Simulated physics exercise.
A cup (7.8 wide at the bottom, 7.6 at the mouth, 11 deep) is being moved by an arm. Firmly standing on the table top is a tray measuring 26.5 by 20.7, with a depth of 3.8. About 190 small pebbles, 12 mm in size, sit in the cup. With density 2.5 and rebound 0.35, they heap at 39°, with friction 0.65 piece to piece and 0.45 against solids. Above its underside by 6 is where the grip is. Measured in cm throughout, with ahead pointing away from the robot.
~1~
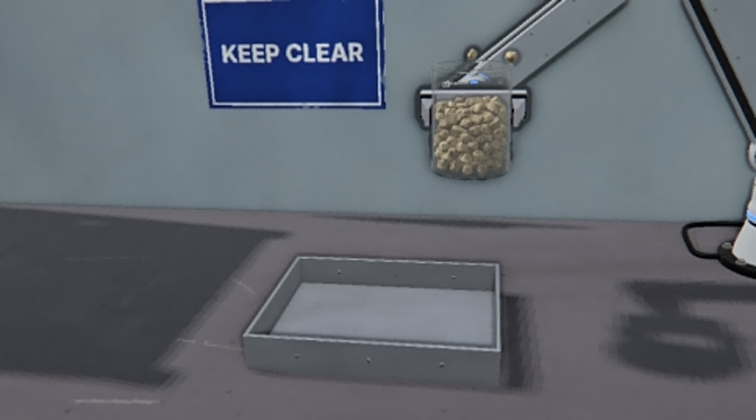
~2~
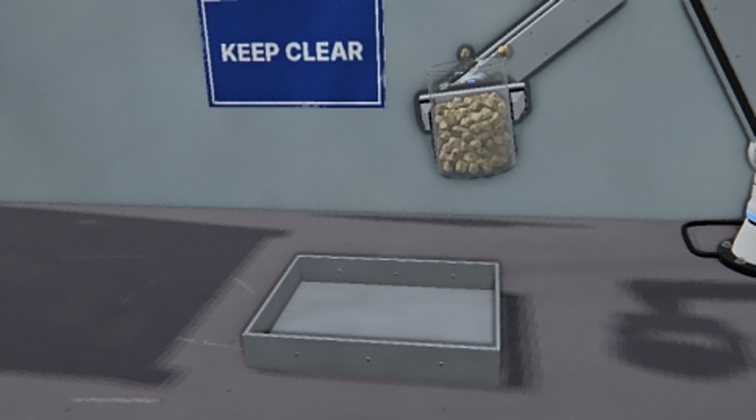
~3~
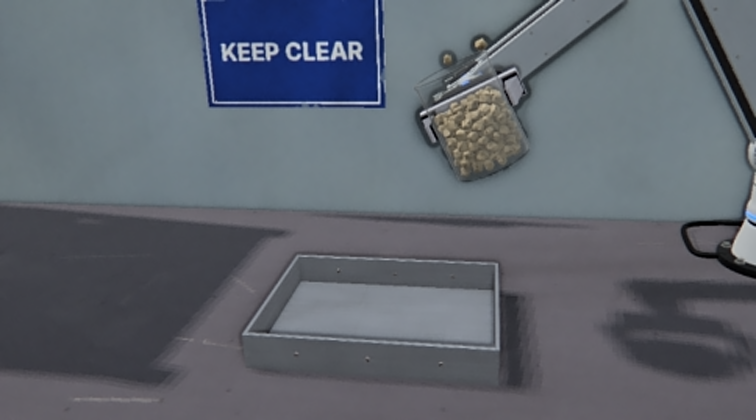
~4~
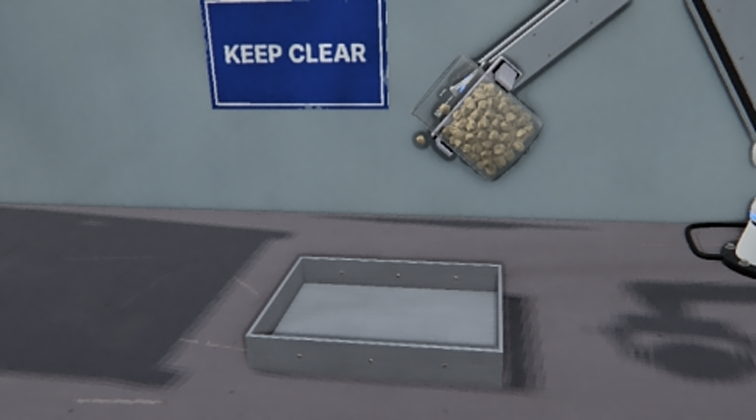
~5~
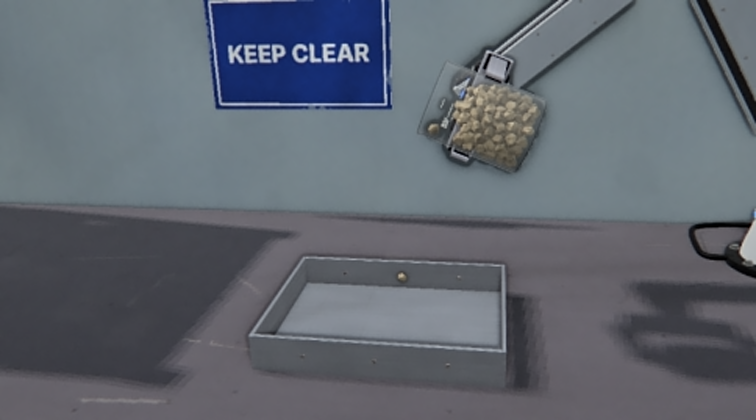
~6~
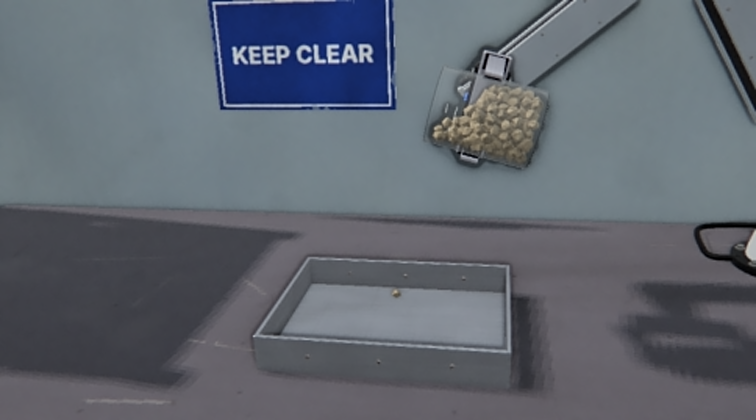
Beside a wall with a blue "Keep Clear" sign, a robot arm steadily tipped a clear cup of small pebbles to the left above a gray tray, and a single pebble dropped into it.
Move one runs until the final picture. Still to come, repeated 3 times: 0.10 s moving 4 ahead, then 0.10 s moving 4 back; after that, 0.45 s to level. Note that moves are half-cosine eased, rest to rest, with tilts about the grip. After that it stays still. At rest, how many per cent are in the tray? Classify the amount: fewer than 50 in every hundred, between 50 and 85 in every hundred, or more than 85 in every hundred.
Fewer than 50 in every hundred.
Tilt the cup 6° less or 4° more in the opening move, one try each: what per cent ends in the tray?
I'd expect close to 25 and then 45 per cent.
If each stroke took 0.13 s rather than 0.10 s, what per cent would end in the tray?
The share would be near 20 %.
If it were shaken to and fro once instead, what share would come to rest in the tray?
Then roughly 15 percent.
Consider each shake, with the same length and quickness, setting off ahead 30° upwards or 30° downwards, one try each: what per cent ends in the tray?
You'd get some 60 per cent with the first setting and some 10 per cent with the second.
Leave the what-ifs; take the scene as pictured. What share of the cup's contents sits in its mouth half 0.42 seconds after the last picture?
Some 45 per cent.
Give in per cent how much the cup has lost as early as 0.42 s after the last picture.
Around 20 percent at that moment.
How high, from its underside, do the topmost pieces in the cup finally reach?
About 6.5 cm.
Then, 0.42 s later, tilted 75° forward, highest piece 27 above the table; 154 in the cup, 22 in the tray, 18 in flight or on a rim.
Then, 0.84 s later, tilted 34° forward, highest piece 29 above the table; 122 in the cup, 71 in the tray, 1 on the table or floor.
Then, 1.25 s later, level, highest piece 27 above the table; 122 in the cup, 71 in the tray, 1 on the table or floor.
Then, 2.30 s later, level, highest piece 27 above the table; 122 in the cup, 71 in the tray, 1 on the table or floor.
At rest, 122 in the cup, 71 in the tray, 1 on the table or floor. That is 37 % in the tray.
